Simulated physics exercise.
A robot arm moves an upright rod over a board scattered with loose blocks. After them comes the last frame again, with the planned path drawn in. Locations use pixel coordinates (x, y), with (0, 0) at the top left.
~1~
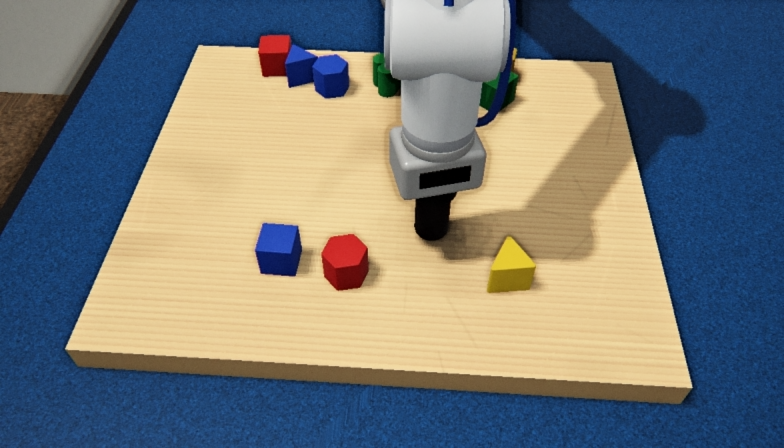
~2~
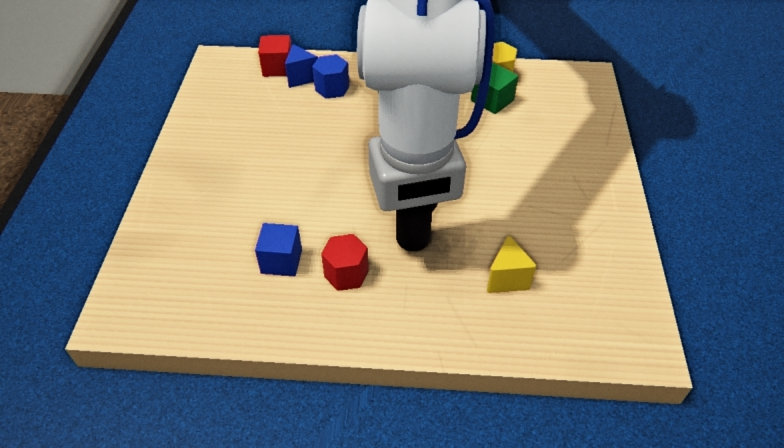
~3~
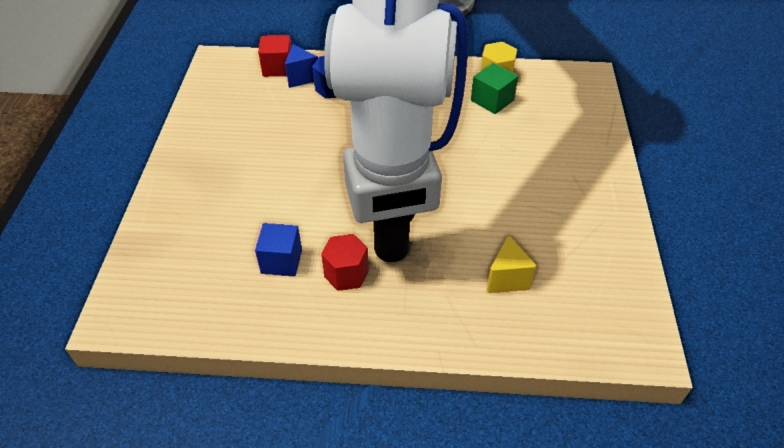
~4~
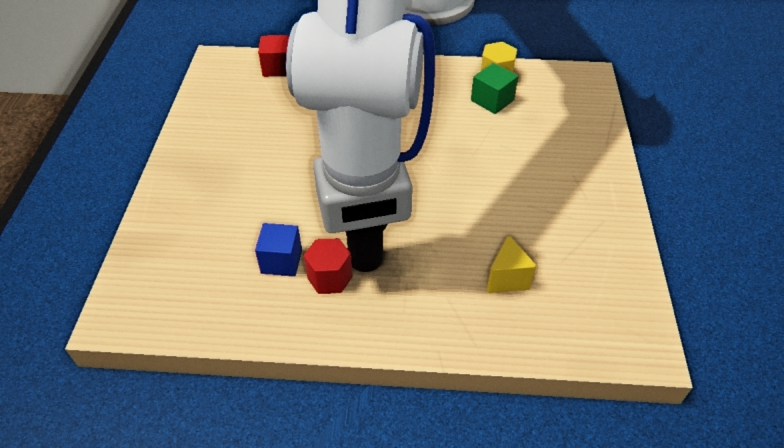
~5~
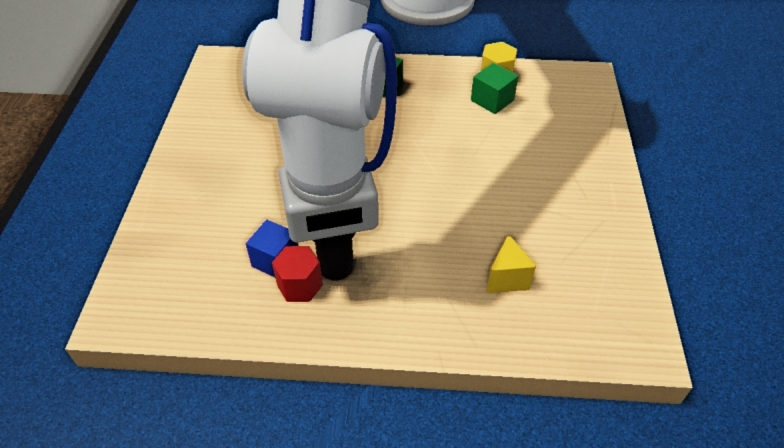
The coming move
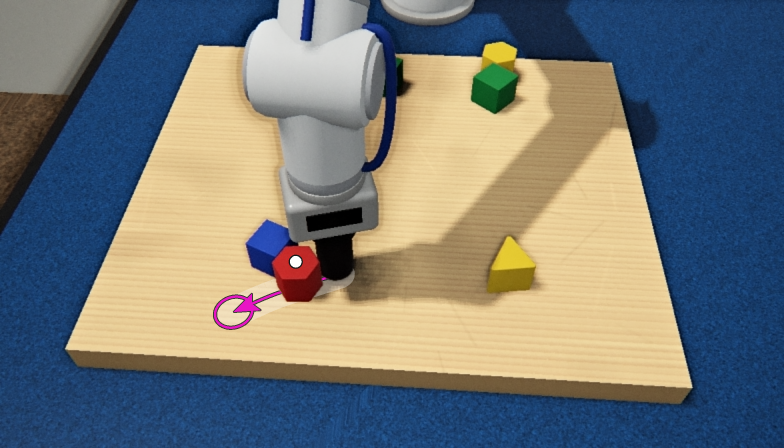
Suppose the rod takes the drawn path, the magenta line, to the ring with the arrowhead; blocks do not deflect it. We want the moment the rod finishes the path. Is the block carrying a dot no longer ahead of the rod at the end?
I expect not.
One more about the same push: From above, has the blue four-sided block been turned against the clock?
No, that is not what happens.
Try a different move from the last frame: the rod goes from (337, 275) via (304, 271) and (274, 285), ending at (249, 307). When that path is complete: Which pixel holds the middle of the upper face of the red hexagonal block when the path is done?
In the picture, that point is around (204, 302).
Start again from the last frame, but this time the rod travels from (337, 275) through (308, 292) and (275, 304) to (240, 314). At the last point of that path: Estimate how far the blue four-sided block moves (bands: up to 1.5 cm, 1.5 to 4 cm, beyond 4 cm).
The shift is below 1.5 cm.
Path on the board, from (337, 275) via (285, 290), ending at (234, 312); the dot is on the red hexagonal block.
What follows on the original path. One third of the way, rod (301, 278); blue four-sided block (260, 235), turned 30° clockwise; red hexagonal block (259, 272).
Two thirds of the way, rod (266, 290); blue four-sided block (260, 235), turned 30° clockwise; red hexagonal block (221, 280), turned 15° clockwise.
At the end, rod (231, 305); blue four-sided block (260, 235), turned 30° clockwise; red hexagonal block (185, 289), turned 40° clockwise.
